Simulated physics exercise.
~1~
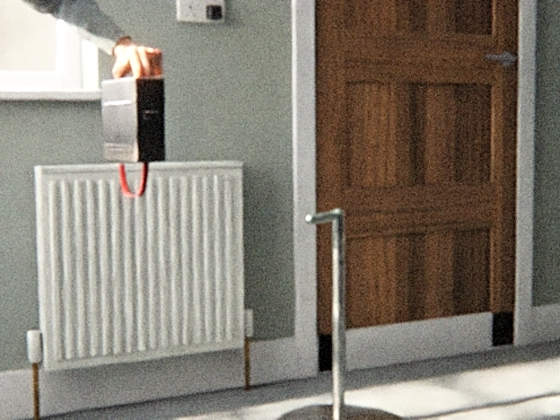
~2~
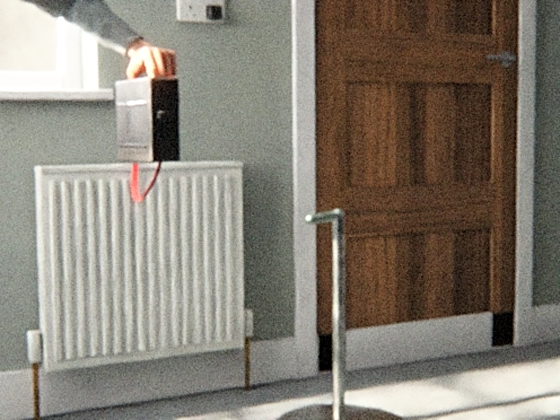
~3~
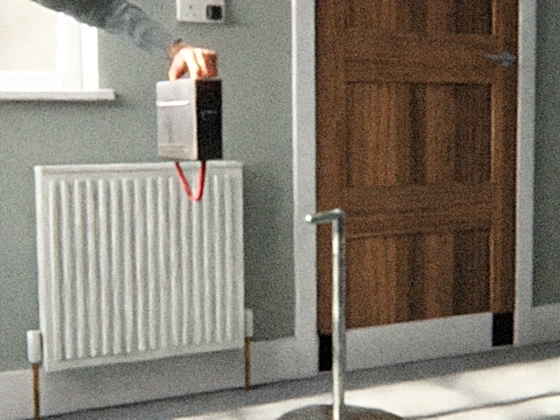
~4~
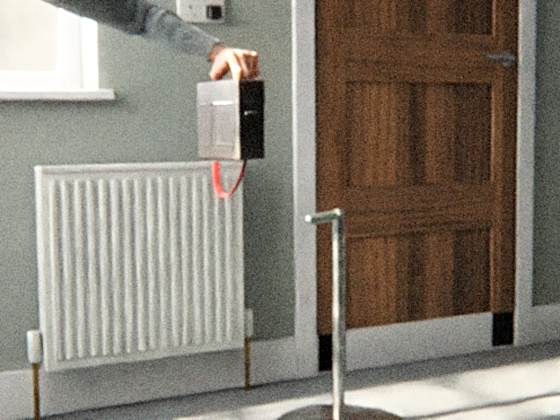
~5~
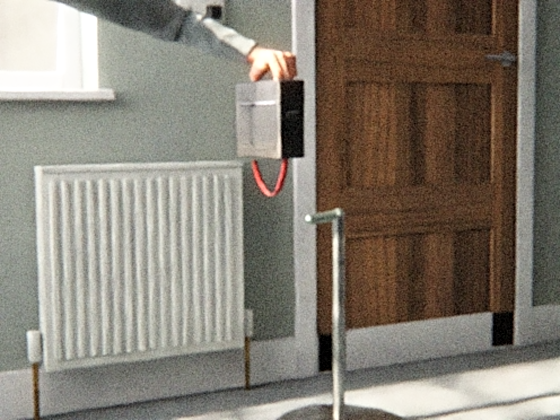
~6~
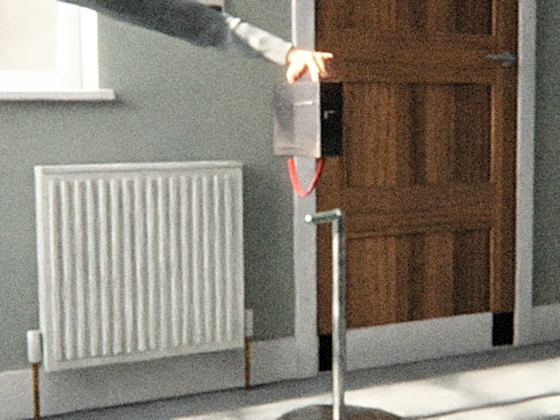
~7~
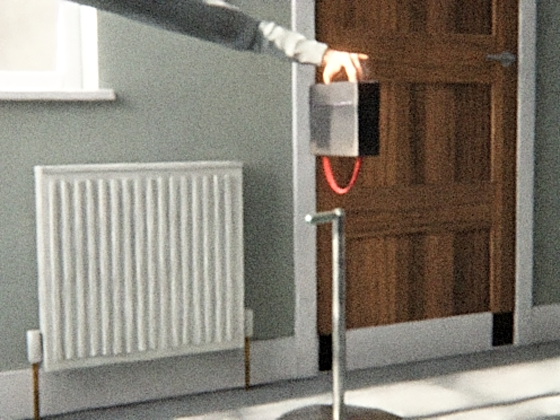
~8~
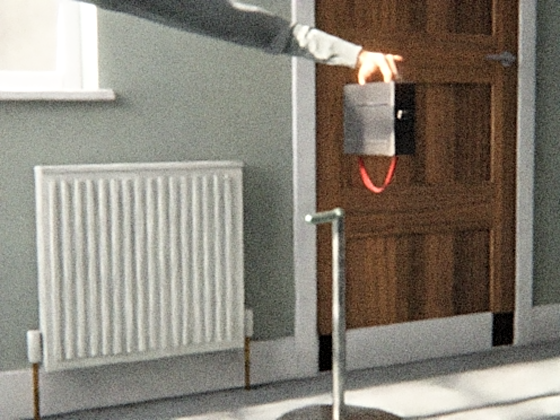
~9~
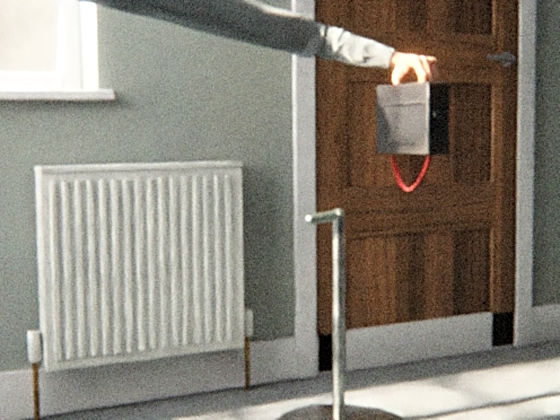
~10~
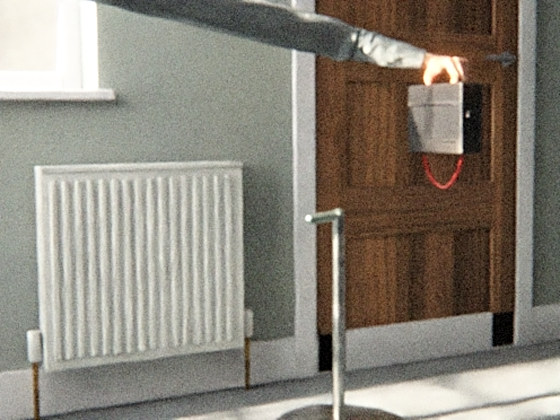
In a sunlit room with a white radiator and a brown wooden door, a hand holds a black case by its top above the radiator, a red ribbon loop dangling beneath. The arm reaches in from the upper left and carries the case steadily right, keeping it upright and level. It leaves the radiator behind and nears a metal post with a short hooked top. The case and its loop pass above the post without catching, and the post stays still. The hand continues across the door, ending with the case clear of the post, to its right.
